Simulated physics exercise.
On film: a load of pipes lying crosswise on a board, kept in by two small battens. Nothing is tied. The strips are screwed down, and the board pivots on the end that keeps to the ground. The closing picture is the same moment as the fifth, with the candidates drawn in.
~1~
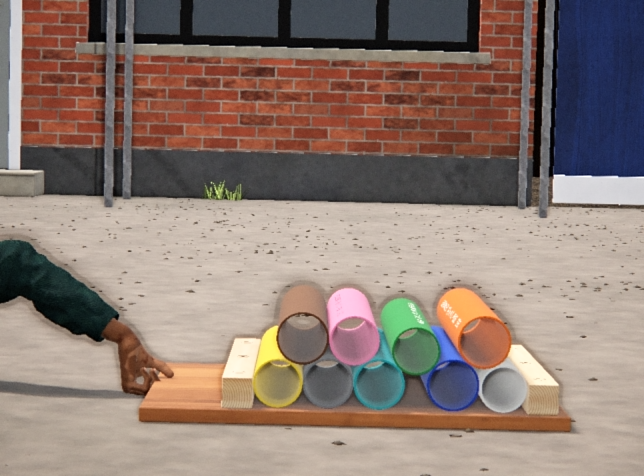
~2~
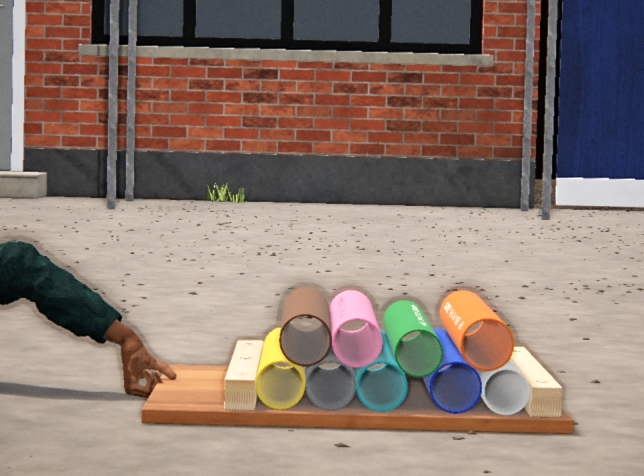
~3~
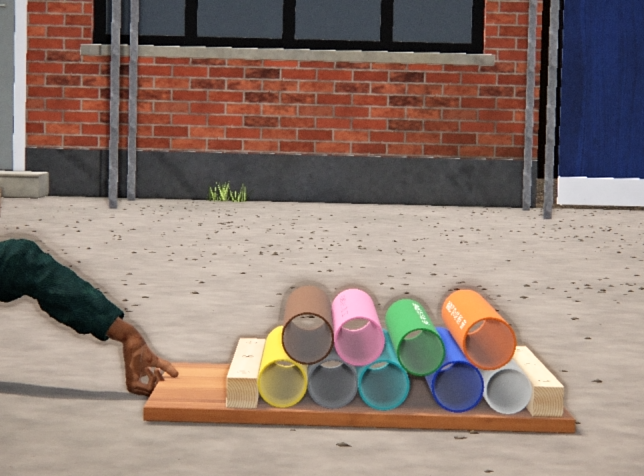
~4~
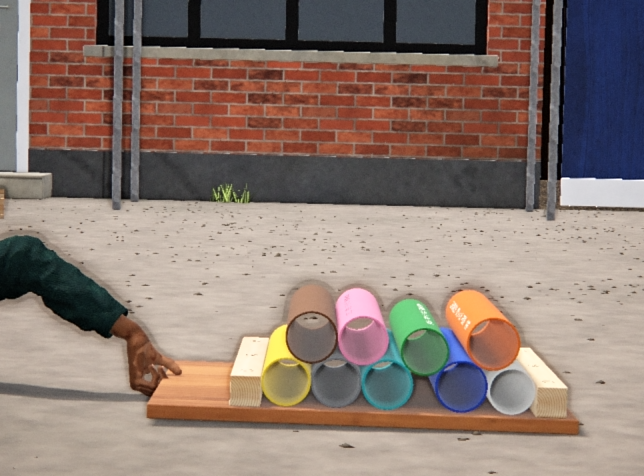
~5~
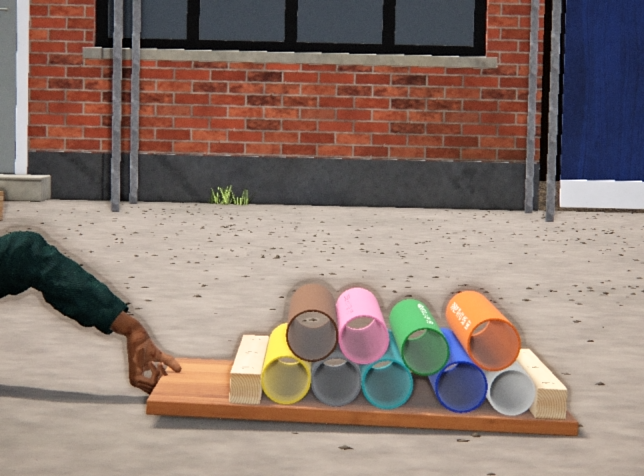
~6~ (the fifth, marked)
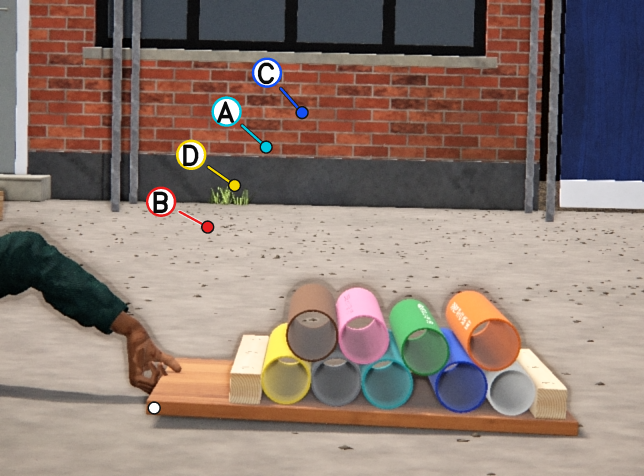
At the start, a hand at the left holds the end of a wooden board on the ground, with colourful pipes stacked in two layers between two battens. The view shifts very slightly, then the hand raises the left end just a little, and the pipes keep their places in the stack.
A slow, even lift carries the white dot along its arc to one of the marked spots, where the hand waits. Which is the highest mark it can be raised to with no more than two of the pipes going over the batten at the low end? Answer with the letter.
It can be raised to B.
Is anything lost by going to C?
Yes.
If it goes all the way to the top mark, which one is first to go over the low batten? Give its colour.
It is the orange one.
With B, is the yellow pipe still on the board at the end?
The yellow pipe: Yes.
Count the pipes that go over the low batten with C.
The count is four.
On the marked copy, A at (266, 147); B at (208, 227); C at (302, 113); D at (234, 185); the white dot at (154, 408).
With B. Early on, board at 16°.
Further on, board at 27°.
At the end, board at 27°, one over the low batten (orange).
As for the rest, A four over the low batten (orange, pink, green, brown); C four over the low batten (orange, pink, green, brown); D four over the low batten (orange, pink, green, brown).
